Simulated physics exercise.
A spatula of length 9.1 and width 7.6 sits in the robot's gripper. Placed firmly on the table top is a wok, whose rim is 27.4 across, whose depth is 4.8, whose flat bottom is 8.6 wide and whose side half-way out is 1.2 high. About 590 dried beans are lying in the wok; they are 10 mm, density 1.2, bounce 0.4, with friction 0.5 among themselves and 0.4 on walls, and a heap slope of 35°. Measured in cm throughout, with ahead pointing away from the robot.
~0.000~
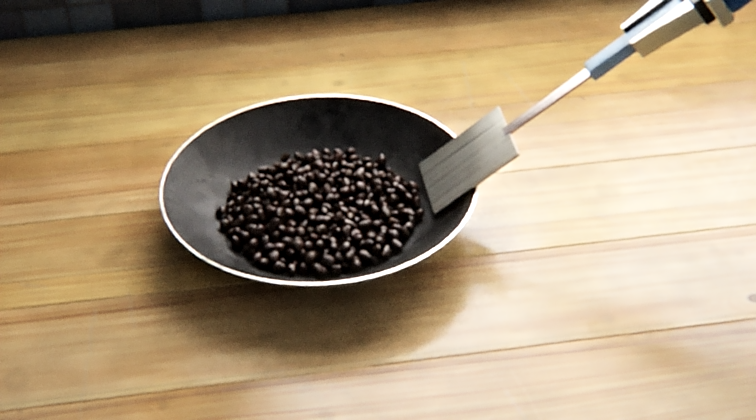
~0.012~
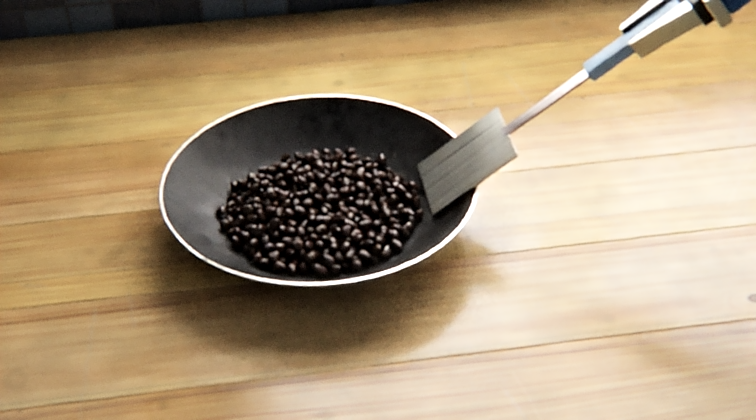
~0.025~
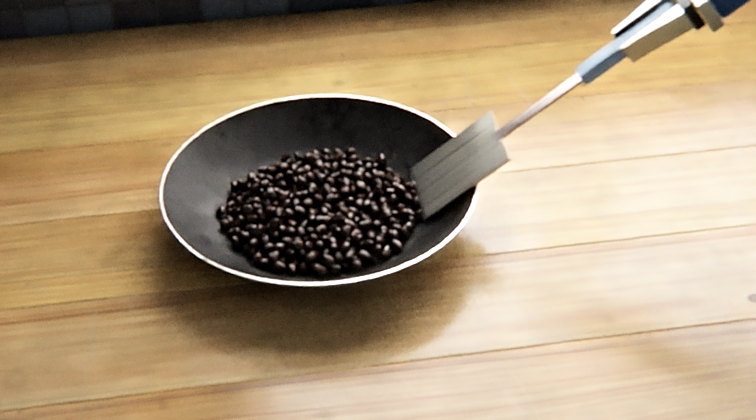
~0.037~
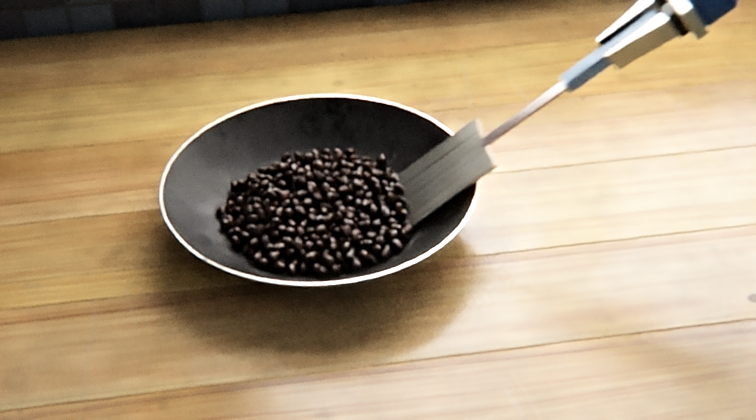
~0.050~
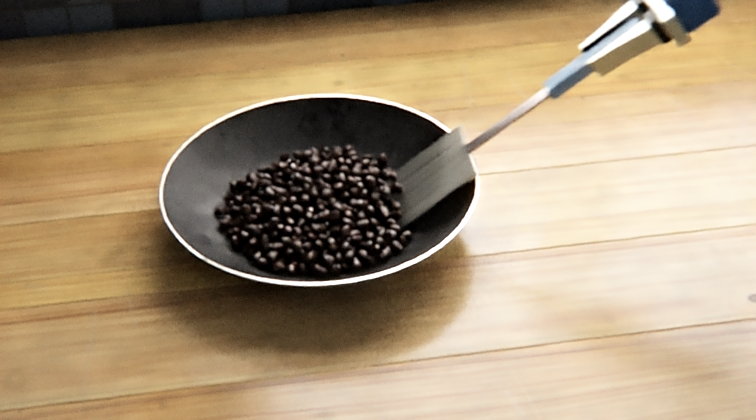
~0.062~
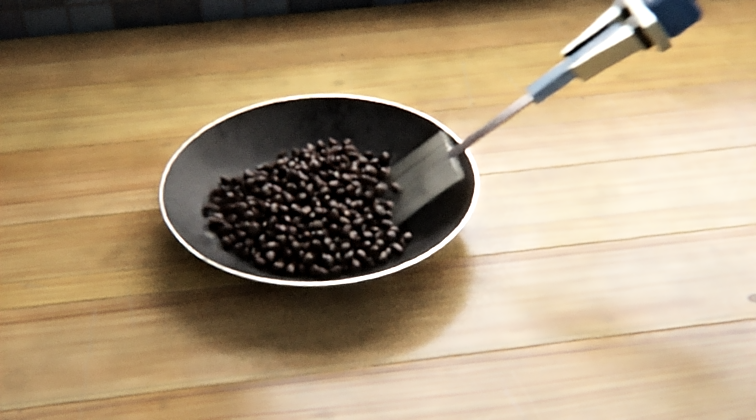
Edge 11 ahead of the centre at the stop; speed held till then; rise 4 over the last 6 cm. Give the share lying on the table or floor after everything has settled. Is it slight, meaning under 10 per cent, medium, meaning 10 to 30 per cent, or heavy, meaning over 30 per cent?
It is heavy, over 30 per cent.
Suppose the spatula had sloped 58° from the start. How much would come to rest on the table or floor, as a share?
45 %.
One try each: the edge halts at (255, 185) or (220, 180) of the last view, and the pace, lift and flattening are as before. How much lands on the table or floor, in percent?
The two tries give near 15 and near 25 in a hundred.
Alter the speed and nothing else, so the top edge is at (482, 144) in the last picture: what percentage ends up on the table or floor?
Near 30 in a hundred.
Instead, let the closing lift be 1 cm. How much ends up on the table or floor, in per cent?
50 per cent.
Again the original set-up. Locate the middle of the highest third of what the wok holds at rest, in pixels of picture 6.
The centre sits at about (250, 226).
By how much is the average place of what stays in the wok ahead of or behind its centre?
I'd say it's roughly 3.5 cm toward the front.
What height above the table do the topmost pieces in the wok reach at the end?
It reaches around 5.0 cm.
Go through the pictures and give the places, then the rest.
In the first frame, spatula top edge at (509, 130), sloping 37°; upper third of the load around (324, 202), from x 220 to 420, top at y 155; 590 in the wok.
In the second frame, spatula top edge at (508, 131), sloping 37°; upper third of the load around (324, 202), from x 220 to 420, top at y 155.
In the third frame, spatula top edge at (500, 135), sloping 37°; upper third of the load around (324, 202), from x 220 to 420, top at y 155.
In the fourth frame, spatula top edge at (486, 142), sloping 37°; upper third of the load around (323, 202), from x 220 to 410, top at y 150.
In the fifth frame, spatula top edge at (469, 149), sloping 37°; upper third of the load around (321, 200), from x 220 to 410, top at y 150.
In the sixth frame, spatula top edge at (453, 154), sloping 37°; upper third of the load around (317, 198), from x 210 to 405, top at y 145; 590 in the wok.
By 0.11 s, sloping 37°, highest piece 6 above the table; 590 in the wok.
By 0.15 s, sloping 37°, highest piece 7 above the table; 581 in the wok, 9 on the blade or in flight.
By 0.37 s, sloping 37°, highest piece 21 above the table; 355 in the wok, 132 on the table or floor, 103 on the blade or in flight.
By 1.42 s, sloping 37°, highest piece 6 above the table; 355 in the wok, 235 on the table or floor.
Final count, 355 in the wok, 235 on the table or floor. That is 40 % on the table or floor.
